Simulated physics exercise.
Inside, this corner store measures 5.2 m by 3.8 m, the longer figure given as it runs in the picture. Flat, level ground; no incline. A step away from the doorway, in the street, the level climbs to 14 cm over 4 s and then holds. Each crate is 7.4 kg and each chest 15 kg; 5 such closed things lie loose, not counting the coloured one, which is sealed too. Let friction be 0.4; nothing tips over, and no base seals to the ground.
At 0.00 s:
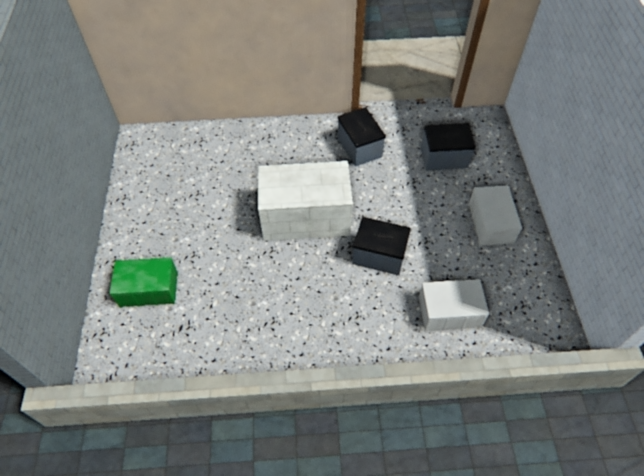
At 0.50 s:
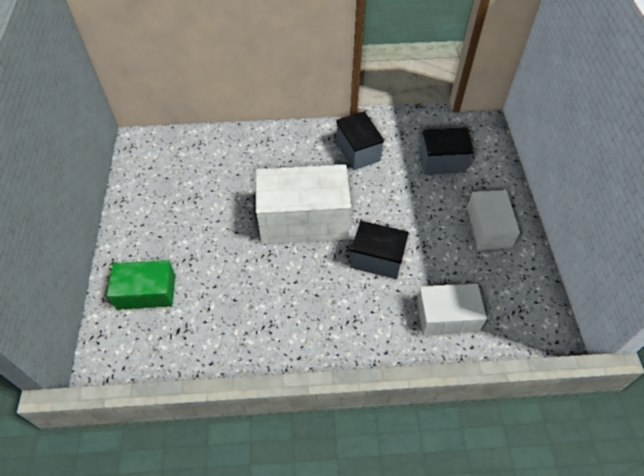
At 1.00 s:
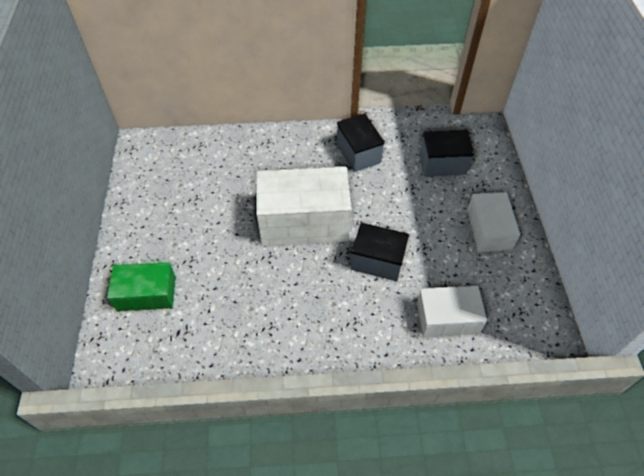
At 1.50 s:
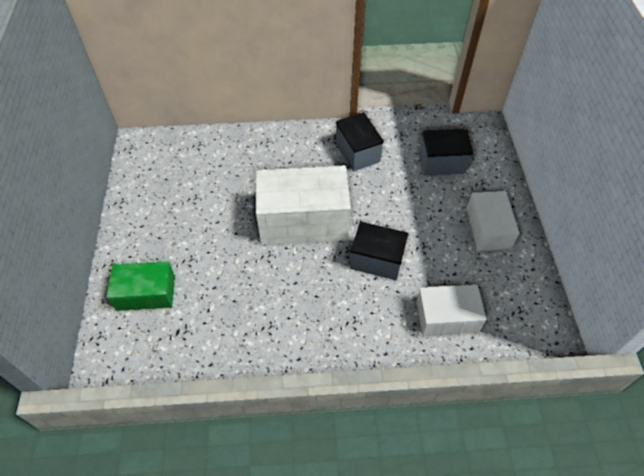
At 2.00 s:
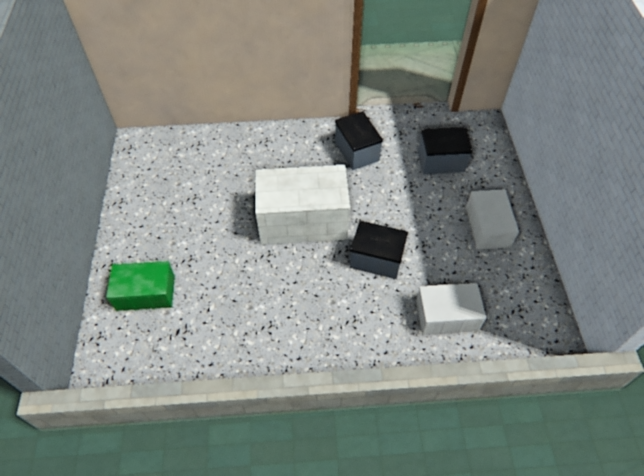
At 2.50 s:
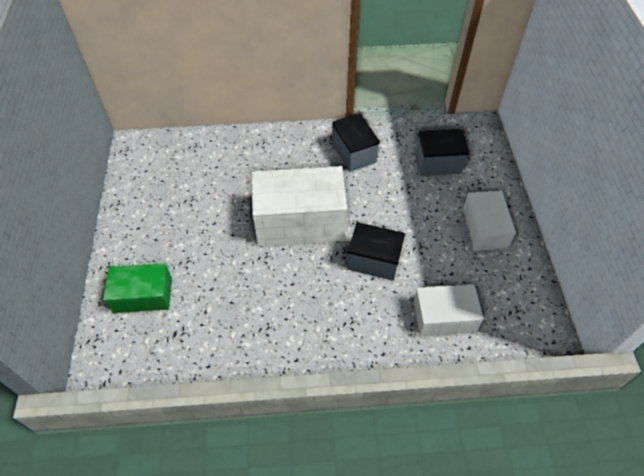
Greenish water spreading over the dark tiled street around a speckled-floor room, while the green block and other boxes stay put.
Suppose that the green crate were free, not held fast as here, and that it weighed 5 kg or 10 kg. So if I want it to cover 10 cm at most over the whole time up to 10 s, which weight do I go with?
The lighter one is fine.
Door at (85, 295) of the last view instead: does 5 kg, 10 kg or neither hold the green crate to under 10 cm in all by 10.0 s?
Note: Neither mass keeps it.
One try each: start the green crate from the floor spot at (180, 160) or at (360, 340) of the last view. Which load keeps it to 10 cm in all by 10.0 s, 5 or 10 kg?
In turn: The lighter mass suffices; no mass works.
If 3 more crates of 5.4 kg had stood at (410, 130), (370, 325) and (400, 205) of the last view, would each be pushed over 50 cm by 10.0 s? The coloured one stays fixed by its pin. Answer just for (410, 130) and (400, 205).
Order as asked: Goes beyond / goes beyond.
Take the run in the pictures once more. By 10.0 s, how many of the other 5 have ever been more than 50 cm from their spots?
By my tally, 3.
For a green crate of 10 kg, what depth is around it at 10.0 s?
Depth: Approx. 1 cm.
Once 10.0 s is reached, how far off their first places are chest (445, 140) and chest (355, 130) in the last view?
In turn: 120 cm, 30 cm.
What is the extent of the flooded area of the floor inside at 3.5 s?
At that time the wet patch spans about 1.0 m2.
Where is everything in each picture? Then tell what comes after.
In the first frame, the green crate at (141, 275) rests on the ground; water covers 0.0 m2; 0 of 6 have shifted.
In the second frame, the green crate at (139, 278), on the bottom; 0.0 m2 under water; 0 of 6 have shifted.
In the third frame, the green crate at (139, 279), on the bottom; water covers 0.0 m2; 0 of 6 have shifted.
In the fourth frame, the green crate at (139, 279) rests on the ground; water covers 0.0 m2; 0 of 6 have shifted.
In the fifth frame, the green crate at (138, 279), on the bottom; water covers 0.0 m2; 0 of 6 have shifted.
In the sixth frame, the green crate at (135, 281) rests on the ground; 0.1 m2 under water; 0 of 6 have shifted.
After 3.5 s the green crate would be 0 cm from its start with 5 kg and 0 cm from its start with 10 kg; 0 cm of water round it then.
After 4.5 s the green crate would be 0 cm from its start with 5 kg and 0 cm from its start with 10 kg; 0 cm of water round it then.
After 7.0 s the green crate would be 0 cm from its start with 5 kg and 0 cm from its start with 10 kg; 0 cm of water round it then.
After 10.0 s the green crate would be 0 cm from its start with 5 kg and 0 cm from its start with 10 kg; 1 cm of water round it then.
